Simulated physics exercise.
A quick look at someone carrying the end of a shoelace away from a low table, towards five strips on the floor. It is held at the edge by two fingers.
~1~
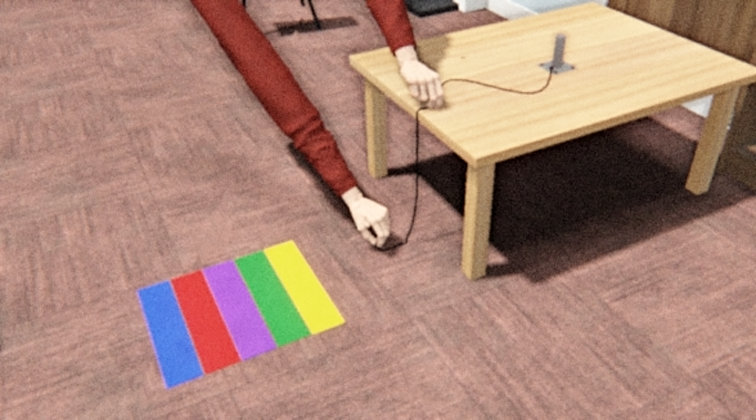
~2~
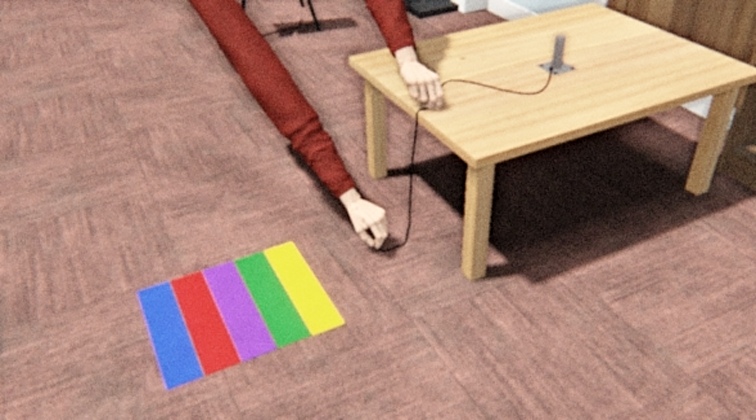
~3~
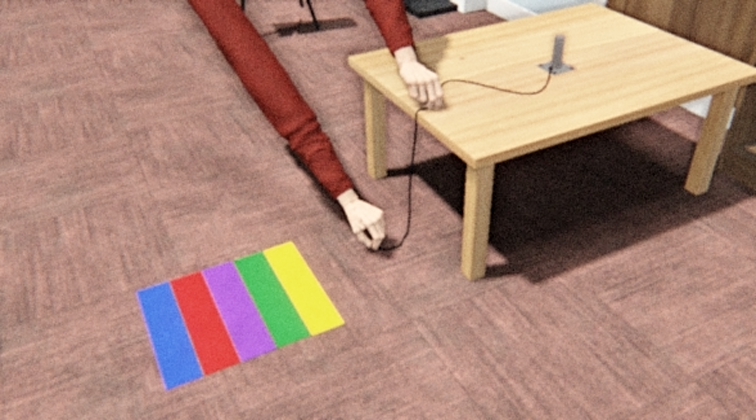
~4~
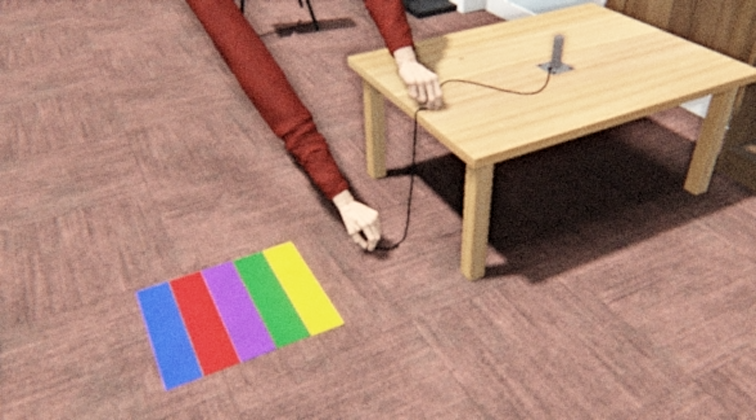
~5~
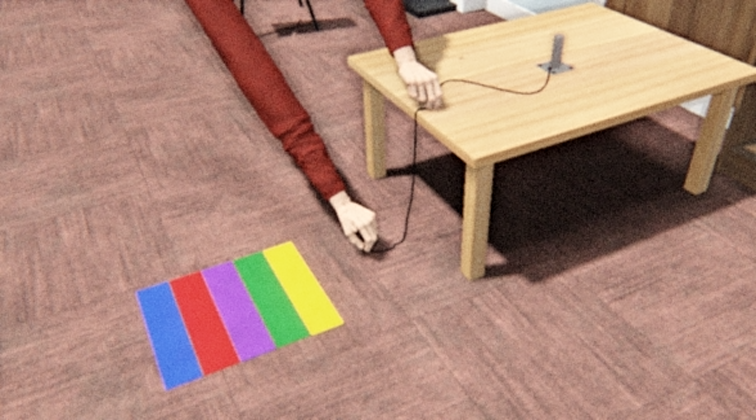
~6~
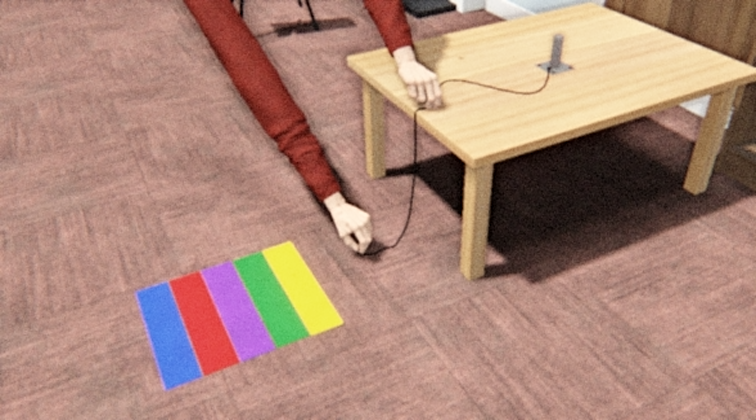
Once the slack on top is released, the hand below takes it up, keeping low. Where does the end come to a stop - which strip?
On the red strip.
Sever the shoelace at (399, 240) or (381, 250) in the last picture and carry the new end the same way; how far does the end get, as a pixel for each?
In order, around (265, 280) and (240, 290).
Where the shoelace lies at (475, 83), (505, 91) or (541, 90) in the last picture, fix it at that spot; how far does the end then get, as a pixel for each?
In order of the tries: About (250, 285), about (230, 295), about (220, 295).
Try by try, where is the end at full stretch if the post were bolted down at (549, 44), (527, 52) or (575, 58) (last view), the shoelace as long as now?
Places per try: (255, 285); (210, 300); (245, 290).
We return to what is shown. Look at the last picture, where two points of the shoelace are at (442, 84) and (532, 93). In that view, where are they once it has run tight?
In that view they reach (415, 109) and (498, 83).
A little later, end near (254, 285); over green.
Next, end near (220, 297); over purple.
When it is tight, end near (199, 304); over red. It halts on the red strip.
